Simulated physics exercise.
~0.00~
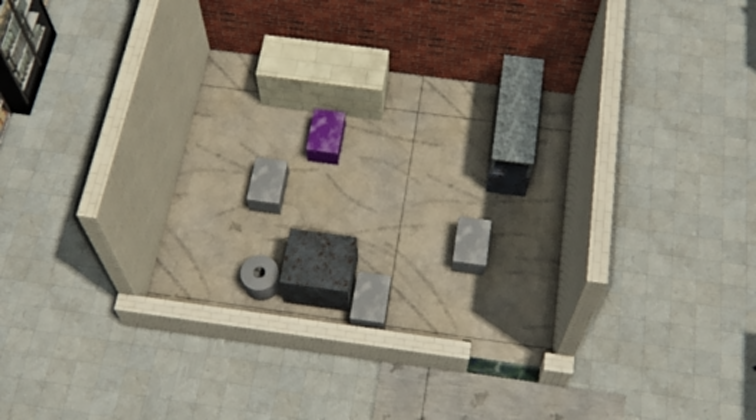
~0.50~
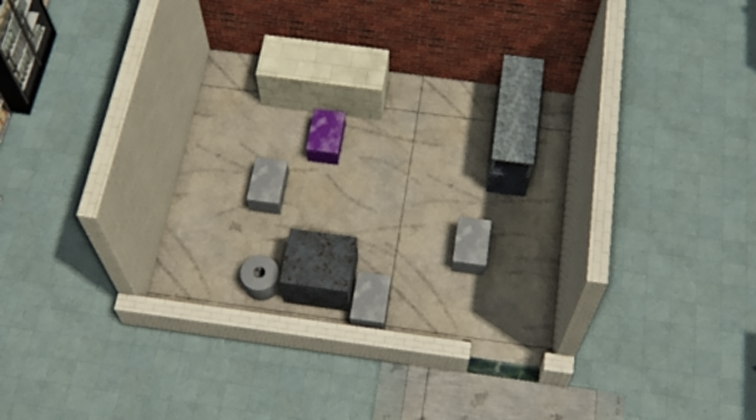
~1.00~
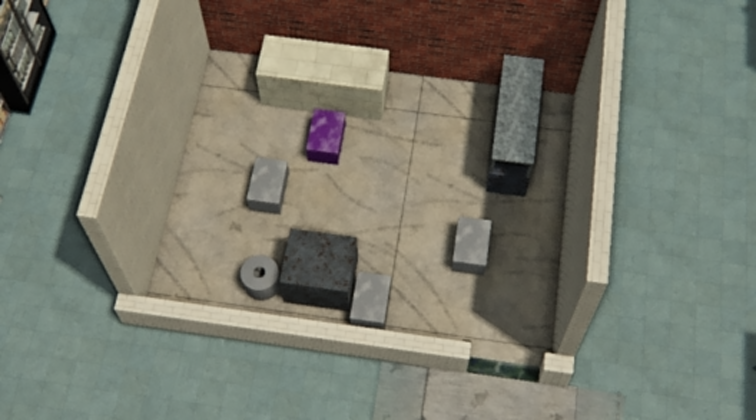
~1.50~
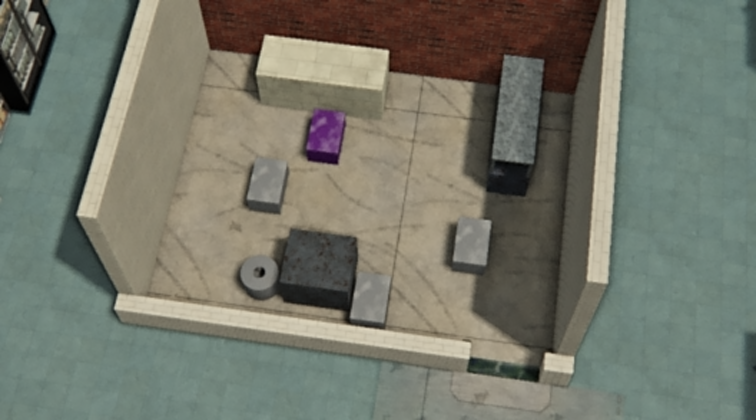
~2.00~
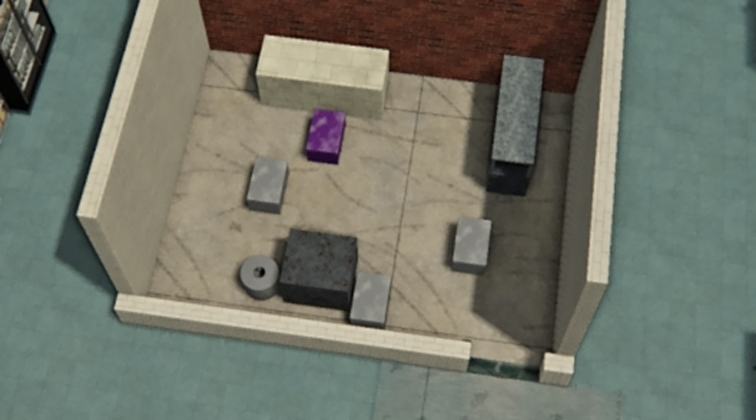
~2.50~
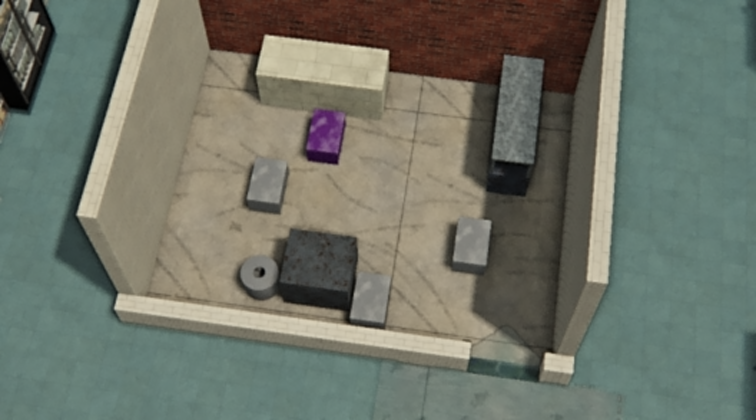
Bluish-green water covering the paving around a walled store seen from above, then reaching the doorway, while the purple crate stays still.
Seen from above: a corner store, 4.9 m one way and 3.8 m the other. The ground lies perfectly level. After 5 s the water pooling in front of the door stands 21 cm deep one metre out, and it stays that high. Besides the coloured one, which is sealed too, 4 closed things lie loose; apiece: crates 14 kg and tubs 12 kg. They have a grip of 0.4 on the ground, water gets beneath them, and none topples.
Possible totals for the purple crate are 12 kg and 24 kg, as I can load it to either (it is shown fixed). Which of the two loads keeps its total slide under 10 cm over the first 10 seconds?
Only the bigger weight is adequate.
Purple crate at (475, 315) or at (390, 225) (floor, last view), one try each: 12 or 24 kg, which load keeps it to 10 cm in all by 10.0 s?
Neither mass does it, then only the heavy mass does it.
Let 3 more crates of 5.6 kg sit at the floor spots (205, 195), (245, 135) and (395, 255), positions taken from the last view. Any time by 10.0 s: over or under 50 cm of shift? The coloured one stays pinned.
First: Inside the limit; second: Inside the limit; third: Beyond the limit.
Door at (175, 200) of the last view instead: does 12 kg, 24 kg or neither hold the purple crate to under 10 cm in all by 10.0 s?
Short version: Only the heavy mass succeeds.
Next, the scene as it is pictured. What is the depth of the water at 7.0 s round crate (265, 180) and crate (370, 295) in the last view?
1 and 2 cm.
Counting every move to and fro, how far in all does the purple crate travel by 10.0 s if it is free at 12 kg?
It would cover some 30 cm all told.
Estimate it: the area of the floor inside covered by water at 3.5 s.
That flooded area is roughly 1.5 m2.
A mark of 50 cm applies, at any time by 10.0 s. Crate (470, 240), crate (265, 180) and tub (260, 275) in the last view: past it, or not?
In order: Above the mark, within the mark, within the mark.
After 3.5 s the purple crate would be 0 cm from its start with 12 kg and 0 cm from its start with 24 kg; 0 cm of water round it then.
After 4.5 s the purple crate would be 0 cm from its start with 12 kg and 0 cm from its start with 24 kg; 0 cm of water round it then.
After 7.0 s the purple crate would be 0 cm from its start with 12 kg and 0 cm from its start with 24 kg; 2 cm of water round it then.
After 10.0 s the purple crate would be 32 cm from its start with 12 kg and 0 cm from its start with 24 kg; 5 cm of water round it then.
